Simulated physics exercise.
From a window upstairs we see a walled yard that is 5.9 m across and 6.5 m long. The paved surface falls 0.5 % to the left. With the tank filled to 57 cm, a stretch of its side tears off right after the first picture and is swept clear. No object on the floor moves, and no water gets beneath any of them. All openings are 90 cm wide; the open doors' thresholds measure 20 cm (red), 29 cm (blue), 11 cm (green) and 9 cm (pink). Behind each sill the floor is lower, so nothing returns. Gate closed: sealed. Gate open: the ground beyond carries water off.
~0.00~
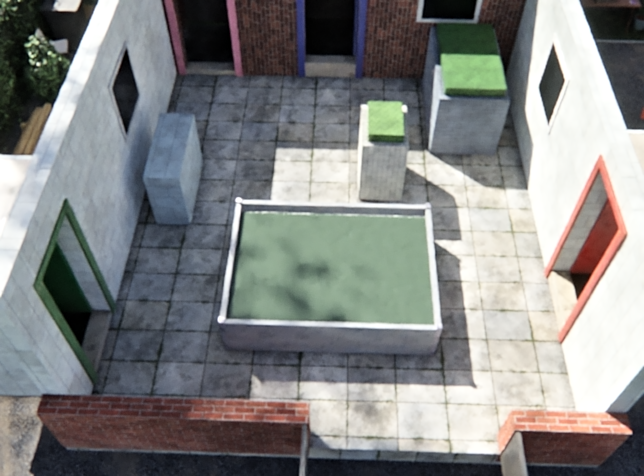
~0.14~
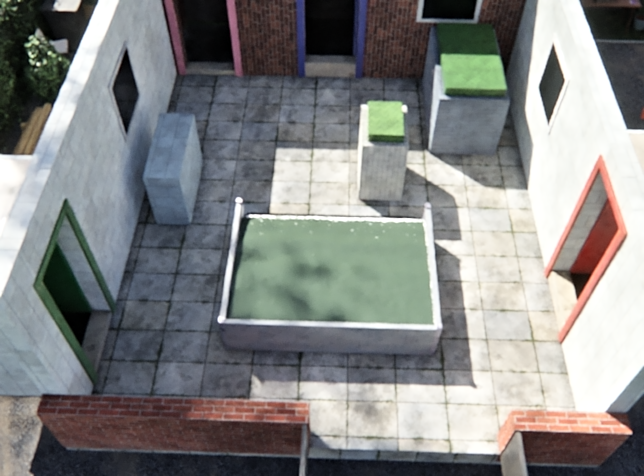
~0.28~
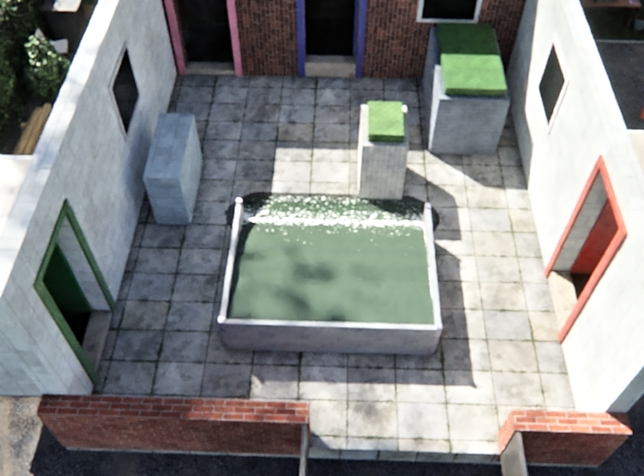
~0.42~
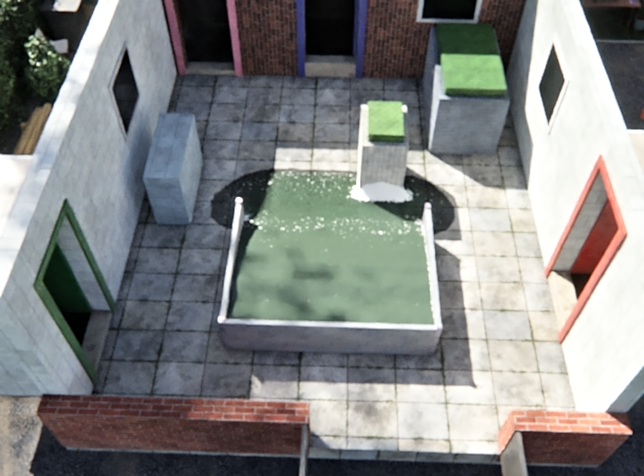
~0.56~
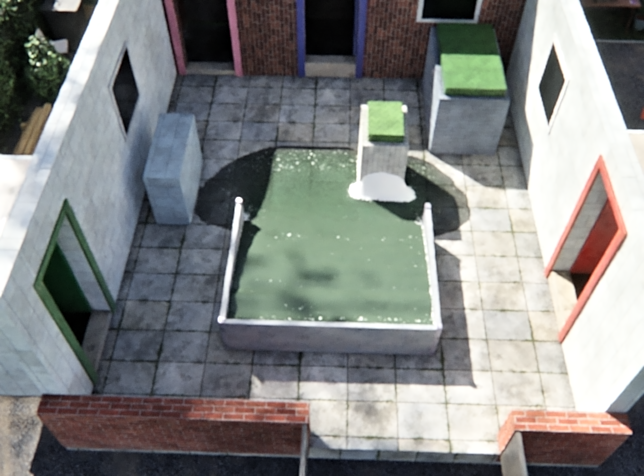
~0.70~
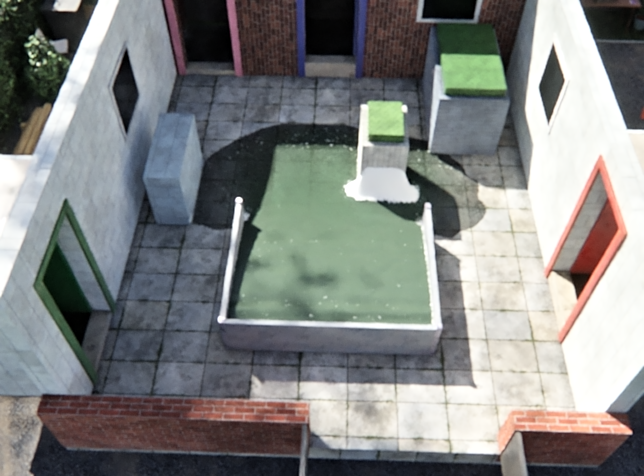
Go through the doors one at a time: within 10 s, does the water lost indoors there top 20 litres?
The red door remains within the limit. The blue door remains within the limit. The green door remains within the limit. The pink door breaks the limit.
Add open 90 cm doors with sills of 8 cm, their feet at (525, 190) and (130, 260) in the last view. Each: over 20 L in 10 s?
Exceeded, within it.
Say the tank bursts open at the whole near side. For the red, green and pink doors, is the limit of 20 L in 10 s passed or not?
Door red stays within, door green goes beyond, door pink stays within.
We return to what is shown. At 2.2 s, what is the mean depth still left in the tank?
About 18 cm.
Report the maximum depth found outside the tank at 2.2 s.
About 36 cm at most.
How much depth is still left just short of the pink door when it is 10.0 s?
Some 9.5 cm.
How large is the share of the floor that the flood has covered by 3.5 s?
Wet share: About 60 %.
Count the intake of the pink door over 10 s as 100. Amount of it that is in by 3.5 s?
55 per cent, roughly.
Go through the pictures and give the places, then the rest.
The tank at (332, 264) is whole and still, 57 cm deep, in the first picture.
The front is at a hidden place, 1.4 m from the gap on the tank's far side; 0.6 m2 of floor is under water; 57 cm left at the back of the tank, in the second picture.
Water pours out on the tank's far side and has run 1.5 m, to a hidden place; typically 11 cm deep outside, 57 cm at the tank's back, in the third picture.
Water pours out on the tank's far side and has run 1.8 m, to (444, 205); typically 10 cm deep outside, 57 cm at the tank's back, in the fourth picture.
The front is at (459, 197), 2.1 m from the gap on the tank's far side; 4.8 m2 of floor is under water; 51 cm left at the back of the tank, in the fifth picture.
Water pours out on the tank's far side and has run 2.4 m, to (263, 133); typically 6 cm deep outside, 48 cm at the tank's back, in the sixth picture.
After 1.4 s water covers 40 % of the floor and is deepest (38 cm) near (381, 210); red door not reached, blue door 30 cm at the sill, 0 L in, green door not reached, pink door not reached.
After 2.2 s water covers 55 % of the floor and is deepest (36 cm) near (177, 76); red door not reached, blue door 29 cm at the sill, 1 L in, green door not reached, pink door 22 cm at the sill, 8 L in.
After 3.5 s water covers 60 % of the floor and is deepest (28 cm) near (175, 82); red door 3 cm at the sill, 0 L in, blue door 17 cm at the sill, 2 L in, green door not reached, pink door 26 cm at the sill, 125 L in.
After 6.0 s water covers 85 % of the floor and is deepest (16 cm) near (158, 146); red door 7 cm at the sill, 0 L in, blue door 11 cm at the sill, 2 L in, green door 2 cm at the sill, 0 L in, pink door 14 cm at the sill, 223 L in.
After 10.0 s water covers 95 % of the floor and is deepest (11 cm) near (100, 365); red door 6 cm at the sill, 0 L in, blue door 9 cm at the sill, 2 L in, green door 9 cm at the sill, 0 L in, pink door 9 cm at the sill, 238 L in.
